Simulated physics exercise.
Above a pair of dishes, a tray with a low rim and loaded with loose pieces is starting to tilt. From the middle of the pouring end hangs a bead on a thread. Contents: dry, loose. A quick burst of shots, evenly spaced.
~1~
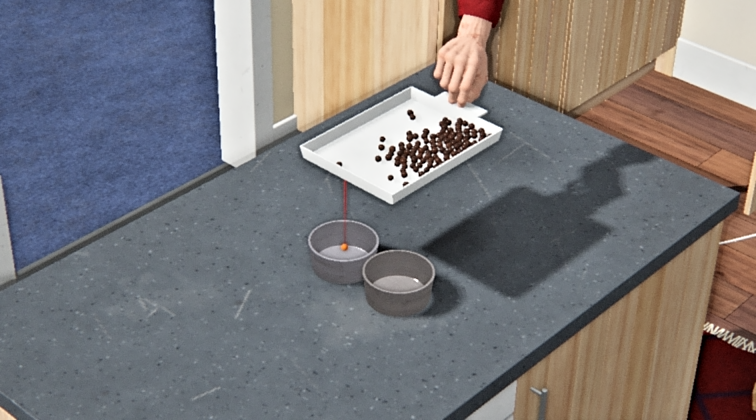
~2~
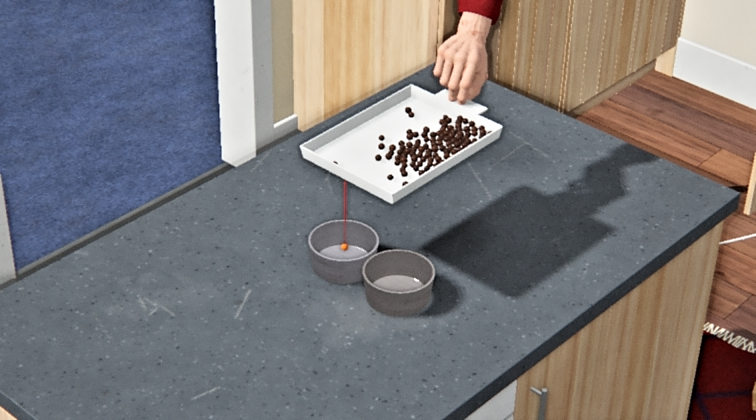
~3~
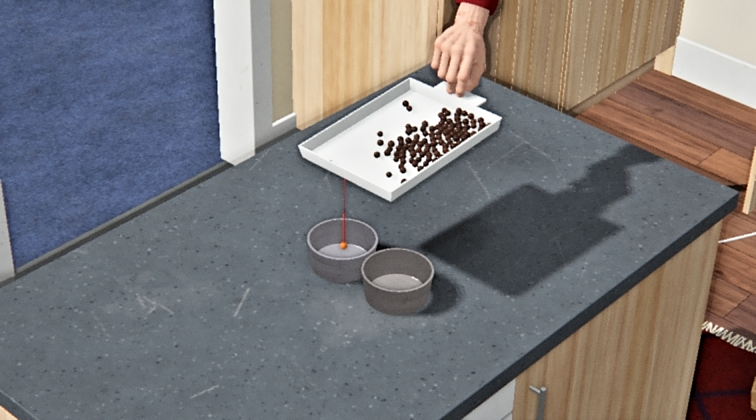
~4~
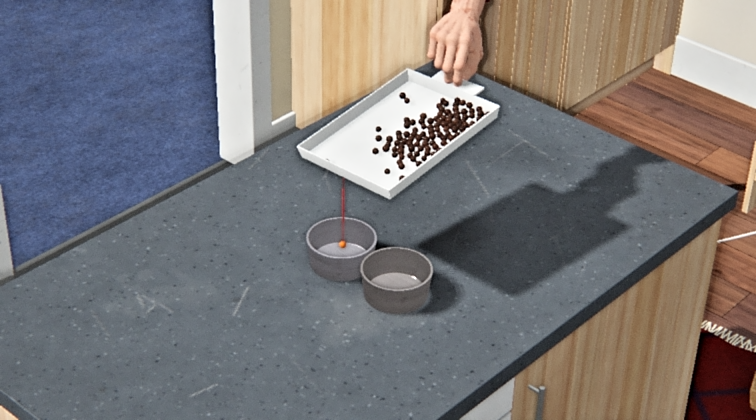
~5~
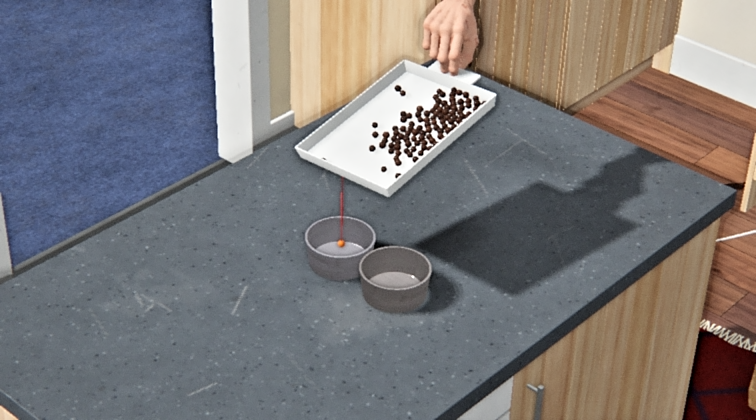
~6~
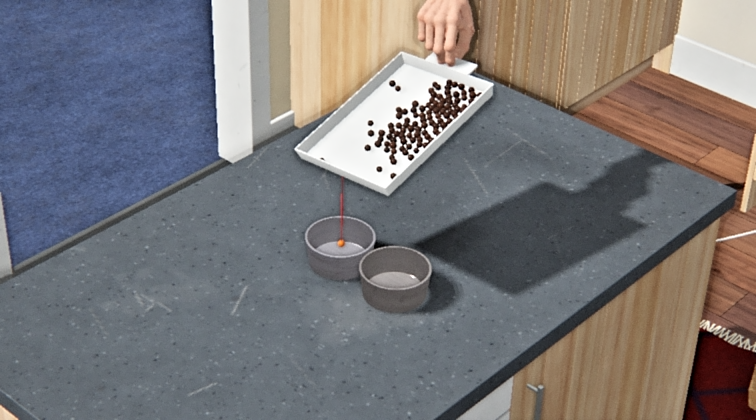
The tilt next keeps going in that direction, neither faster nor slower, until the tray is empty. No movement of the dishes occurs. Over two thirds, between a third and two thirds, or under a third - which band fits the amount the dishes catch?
Smaller than a third.
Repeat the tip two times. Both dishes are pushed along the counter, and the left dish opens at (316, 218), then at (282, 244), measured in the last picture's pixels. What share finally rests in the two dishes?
Approximately 20 percent, followed by approximately 90 percent.
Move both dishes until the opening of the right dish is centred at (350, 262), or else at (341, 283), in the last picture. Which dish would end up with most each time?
In order: The left-hand one. Then: The left-hand one.
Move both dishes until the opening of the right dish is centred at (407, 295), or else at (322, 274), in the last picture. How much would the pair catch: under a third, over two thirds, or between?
The two tries give, in order: Under a third; over two thirds.
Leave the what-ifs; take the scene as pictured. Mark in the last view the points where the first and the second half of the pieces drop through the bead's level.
Roughly at (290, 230) first, and then at (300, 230).
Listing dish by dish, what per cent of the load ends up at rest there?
Left dish: Roughly 0 per cent; right dish: Roughly 0 per cent.
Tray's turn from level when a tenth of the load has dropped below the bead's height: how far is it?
I'd say close to 65 degrees.
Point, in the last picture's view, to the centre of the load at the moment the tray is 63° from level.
Near (324, 159).
Shortly afterwards, tray tipped steeply; the bulk on the tray; a little outside both; a little in the air.
Next, tray tipped past a quarter turn; near a quarter on the tray; near half outside both; near a quarter in the air.
Some moments later, tray tipped past a quarter turn; the whole lot outside both.
In the end, tray tipped past a quarter turn; none at all in the right dish; none at all in the left dish; the whole lot outside both.
